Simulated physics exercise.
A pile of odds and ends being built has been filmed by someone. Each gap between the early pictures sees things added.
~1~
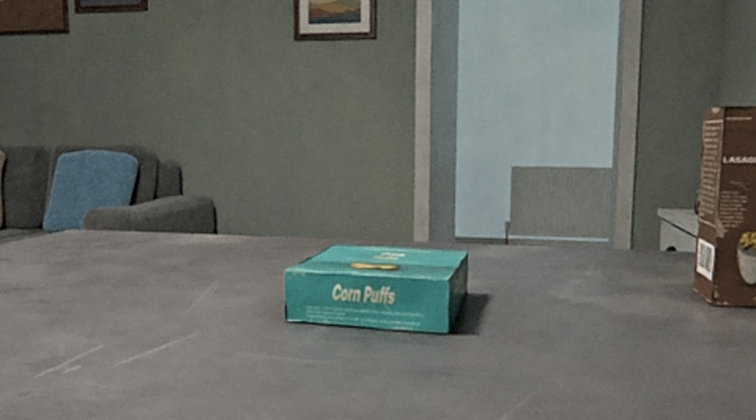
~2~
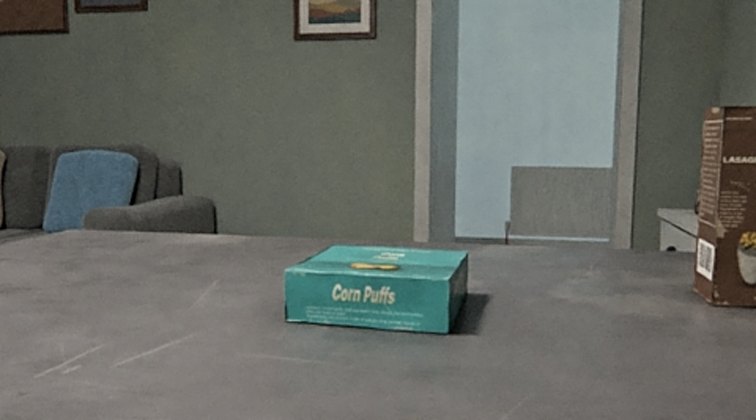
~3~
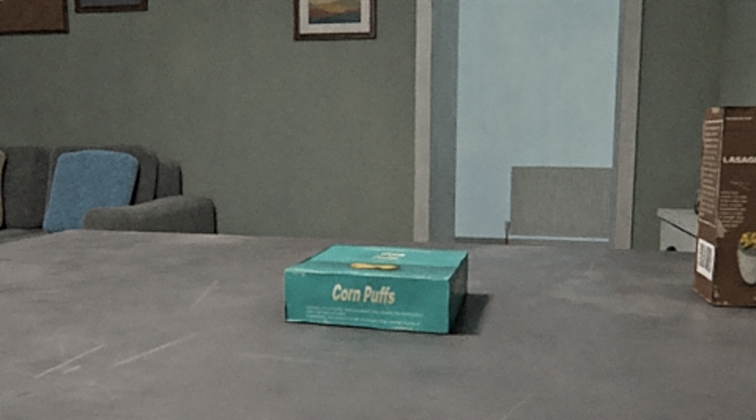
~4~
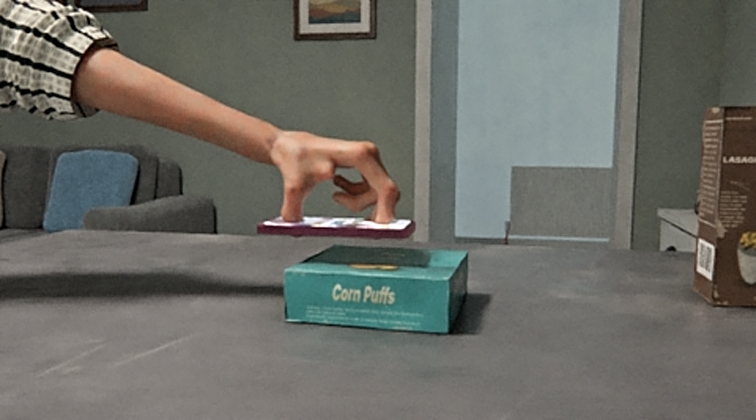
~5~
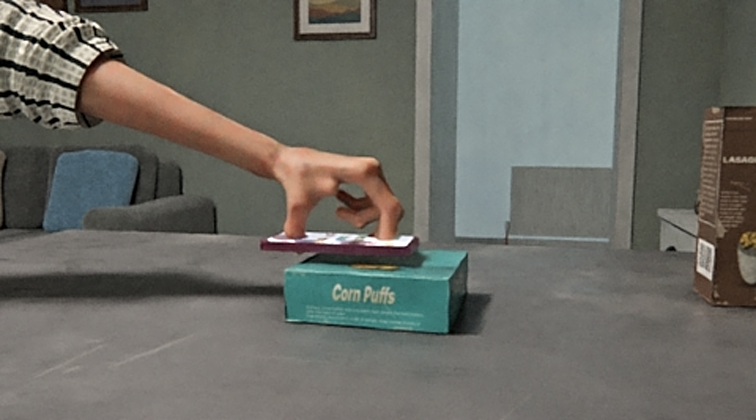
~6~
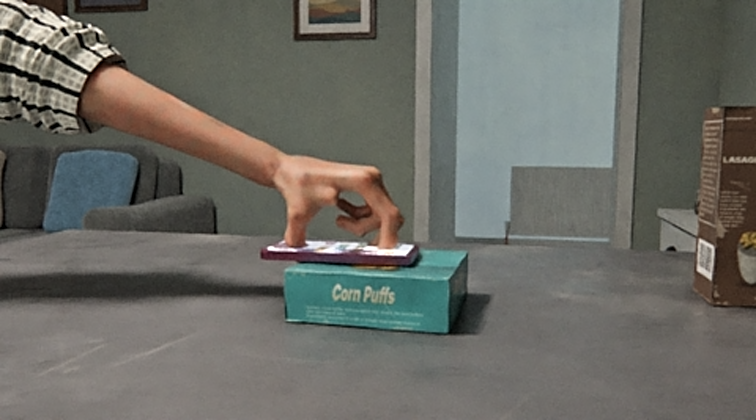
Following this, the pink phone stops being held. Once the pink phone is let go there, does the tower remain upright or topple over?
It stays intact.
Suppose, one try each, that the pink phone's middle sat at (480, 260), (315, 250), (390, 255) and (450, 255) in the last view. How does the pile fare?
First try: It gives way; second try: It stays up; third try: It holds; fourth try: It stays up.
Then, 0.20 s later than the last frame, all is still.
Then, 0.50 s later than the last frame, pink phone resting near (342, 253).
When it is over, all 4 as before. End places, in pixels of the last picture, pink phone near (342, 253). The pile holds.
